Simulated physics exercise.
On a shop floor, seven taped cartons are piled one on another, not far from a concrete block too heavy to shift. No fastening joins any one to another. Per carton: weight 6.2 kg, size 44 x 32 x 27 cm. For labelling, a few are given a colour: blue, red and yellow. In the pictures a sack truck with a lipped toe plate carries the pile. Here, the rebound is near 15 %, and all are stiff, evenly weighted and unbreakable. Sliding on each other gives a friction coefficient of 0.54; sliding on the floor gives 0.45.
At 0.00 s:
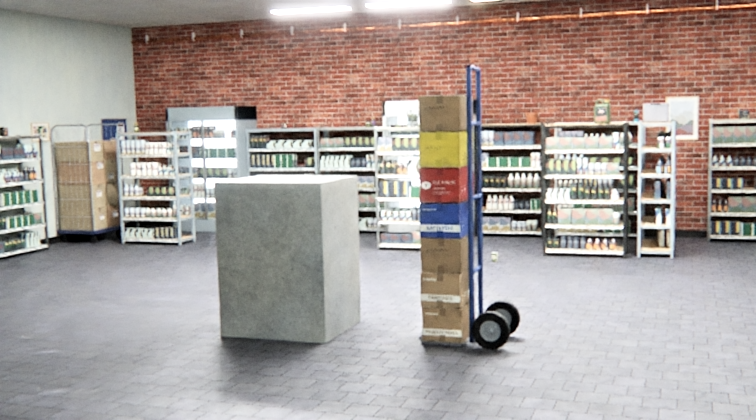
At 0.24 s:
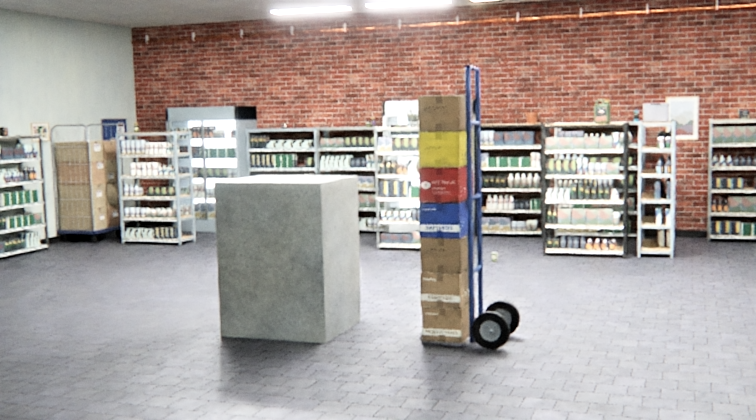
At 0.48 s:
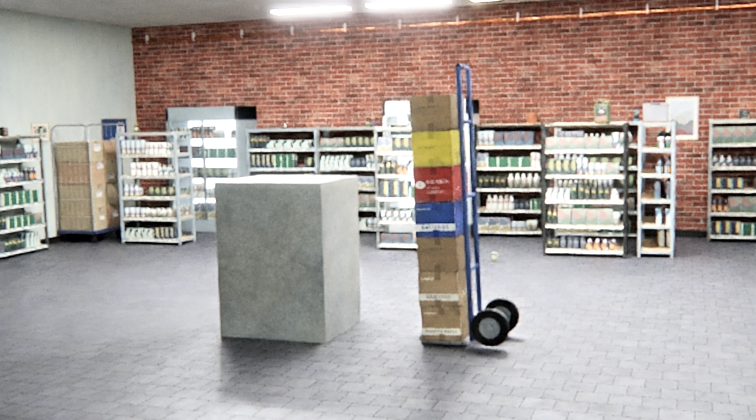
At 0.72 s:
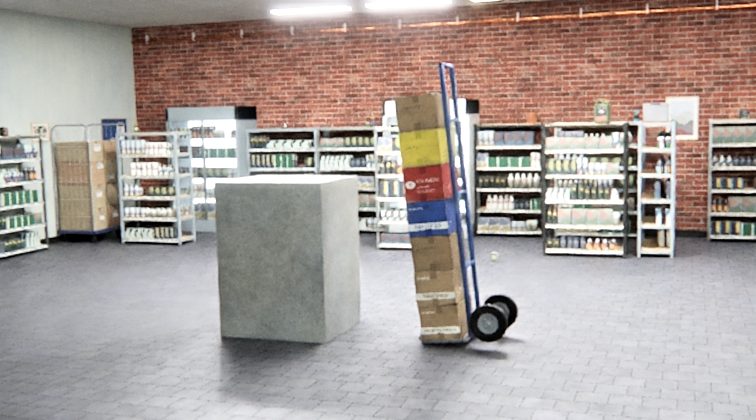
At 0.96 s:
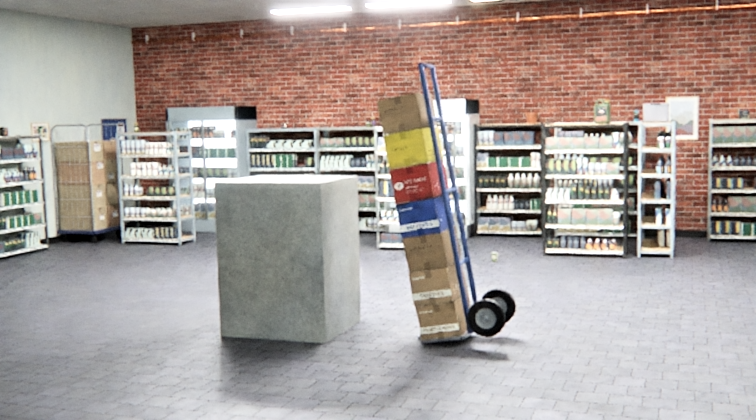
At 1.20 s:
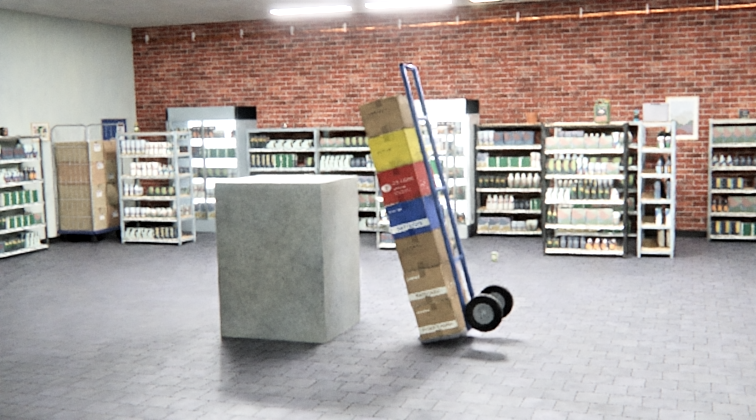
A shop floor with grey paving, a red brick back wall and stocked shelves is seen from a fixed, level view. A large grey block stands left of centre, and to its right a blue-framed hand truck with black wheels stands behind a tall stack of brown, yellow, red and blue cartons. Upright at first, the truck and stack then lean together steadily leftward, toward the block.
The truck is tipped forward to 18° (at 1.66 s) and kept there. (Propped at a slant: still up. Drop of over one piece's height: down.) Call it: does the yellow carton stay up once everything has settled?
Once settled, the yellow carton is not down.
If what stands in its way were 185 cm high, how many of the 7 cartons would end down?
Result - 0.
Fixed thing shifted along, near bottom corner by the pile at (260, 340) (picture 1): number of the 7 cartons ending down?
Count at the end: 4.
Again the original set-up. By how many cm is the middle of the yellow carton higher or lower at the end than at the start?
Lower, by roughly 10 cm.
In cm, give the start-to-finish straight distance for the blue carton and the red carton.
Blue 60, red 70.
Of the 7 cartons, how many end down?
1 in total.
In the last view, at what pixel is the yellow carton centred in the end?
Look near (352, 164) in the last frame.
Around 1.34 s, none of the 7 cartons down, 7 disturbed; yellow carton tipped 18°; red carton tipped 18°.
Around 1.54 s, none of the 7 cartons down, 7 disturbed; yellow carton tipped 26°; red carton tipped 26°.
Around 1.86 s, 1 of the 7 cartons down; yellow carton tipped 33°, 12 cm lower; blue carton tipped 33°.
Finally (2.9 s), 1 of the 7 cartons down; yellow carton tipped 33°, 12 cm lower; blue carton tipped 33°; red carton tipped 33°, 11 cm lower. Seen by the last camera, middles, yellow carton near (352, 164), blue carton near (380, 225).
